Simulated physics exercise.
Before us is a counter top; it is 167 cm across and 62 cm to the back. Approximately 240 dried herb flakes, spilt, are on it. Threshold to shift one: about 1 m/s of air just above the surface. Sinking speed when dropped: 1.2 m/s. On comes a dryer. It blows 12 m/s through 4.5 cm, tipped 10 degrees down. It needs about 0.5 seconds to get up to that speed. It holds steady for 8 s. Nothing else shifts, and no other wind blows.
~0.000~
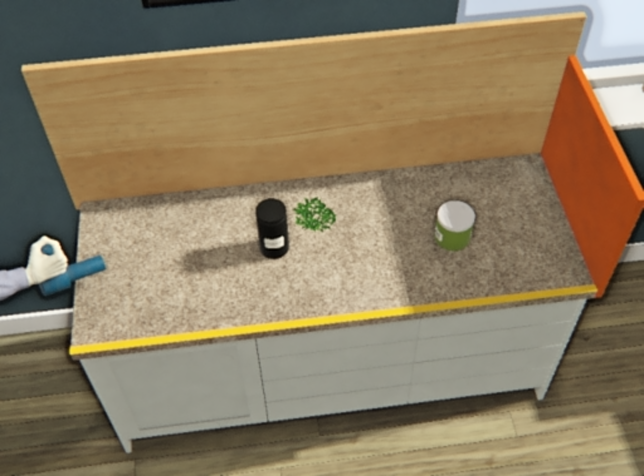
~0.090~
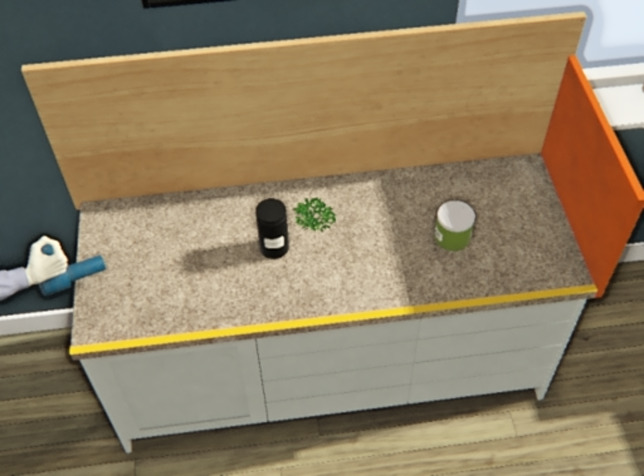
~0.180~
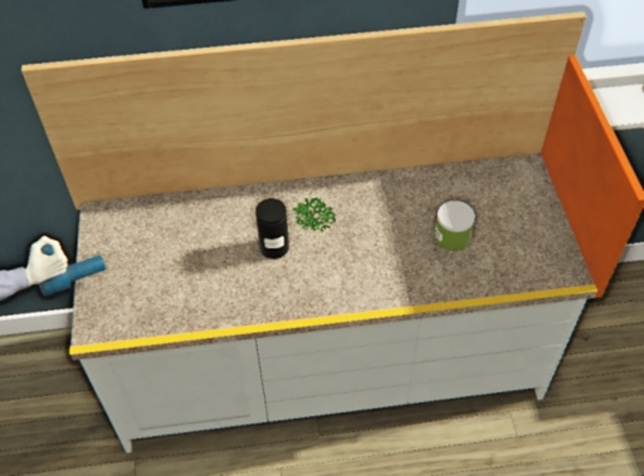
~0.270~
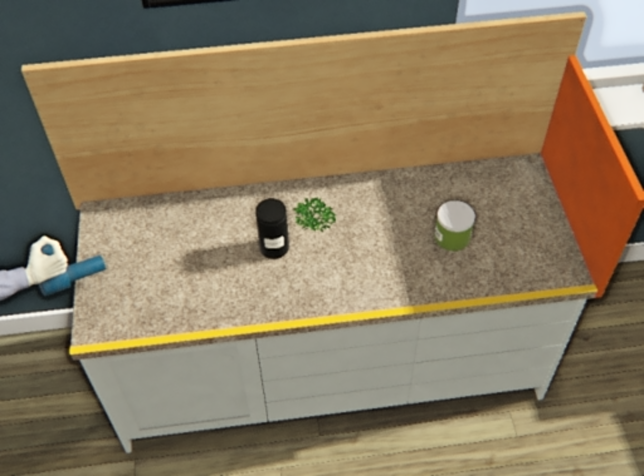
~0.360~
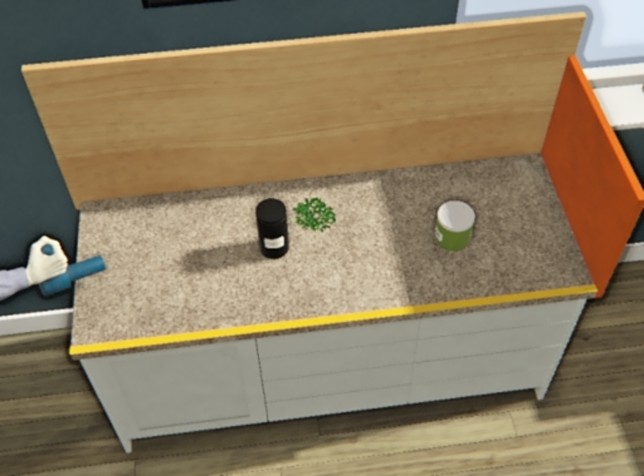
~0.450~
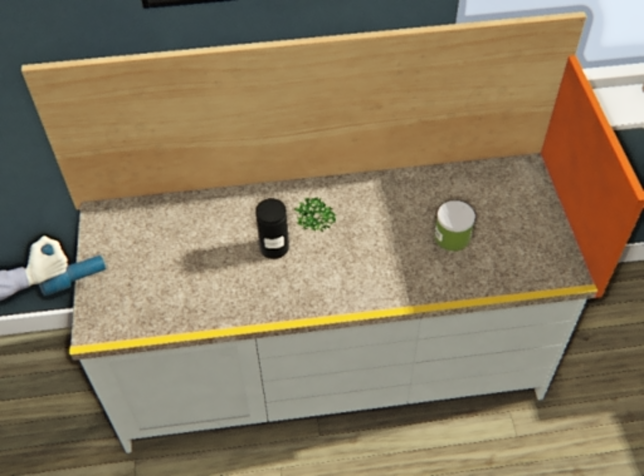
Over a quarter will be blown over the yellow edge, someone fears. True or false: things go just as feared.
True.
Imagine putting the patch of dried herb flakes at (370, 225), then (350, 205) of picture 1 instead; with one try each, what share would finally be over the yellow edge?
Results, one try each: 60 %, 90 %.
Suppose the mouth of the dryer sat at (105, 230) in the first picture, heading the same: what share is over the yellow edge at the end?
Some 60 %.
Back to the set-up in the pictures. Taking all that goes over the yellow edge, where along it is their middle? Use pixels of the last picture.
Midpoint of crossings, approx. (587, 292).
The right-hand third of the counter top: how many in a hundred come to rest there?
Share at the end: Close to 15 %.
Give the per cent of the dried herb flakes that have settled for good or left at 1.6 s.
My guess would be around 5 %.
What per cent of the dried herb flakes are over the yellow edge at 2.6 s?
I'd put it close to 60 per cent.
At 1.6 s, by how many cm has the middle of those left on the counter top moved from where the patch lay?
About 80 cm.
After 1.6 s, 93 % are on the move or not yet settled, 12 % are over the yellow edge; the middle of those still in play is near (544, 199).
After 2.6 s, 45 % are on the move or not yet settled, 59 % are over the yellow edge; the middle of those still in play is near (552, 213).
After 4.4 s, 13 % are on the move or not yet settled, 82 % are over the yellow edge; the middle of those still in play is near (540, 153).
After 8.0 s, at the end, 86 % are over the yellow edge.
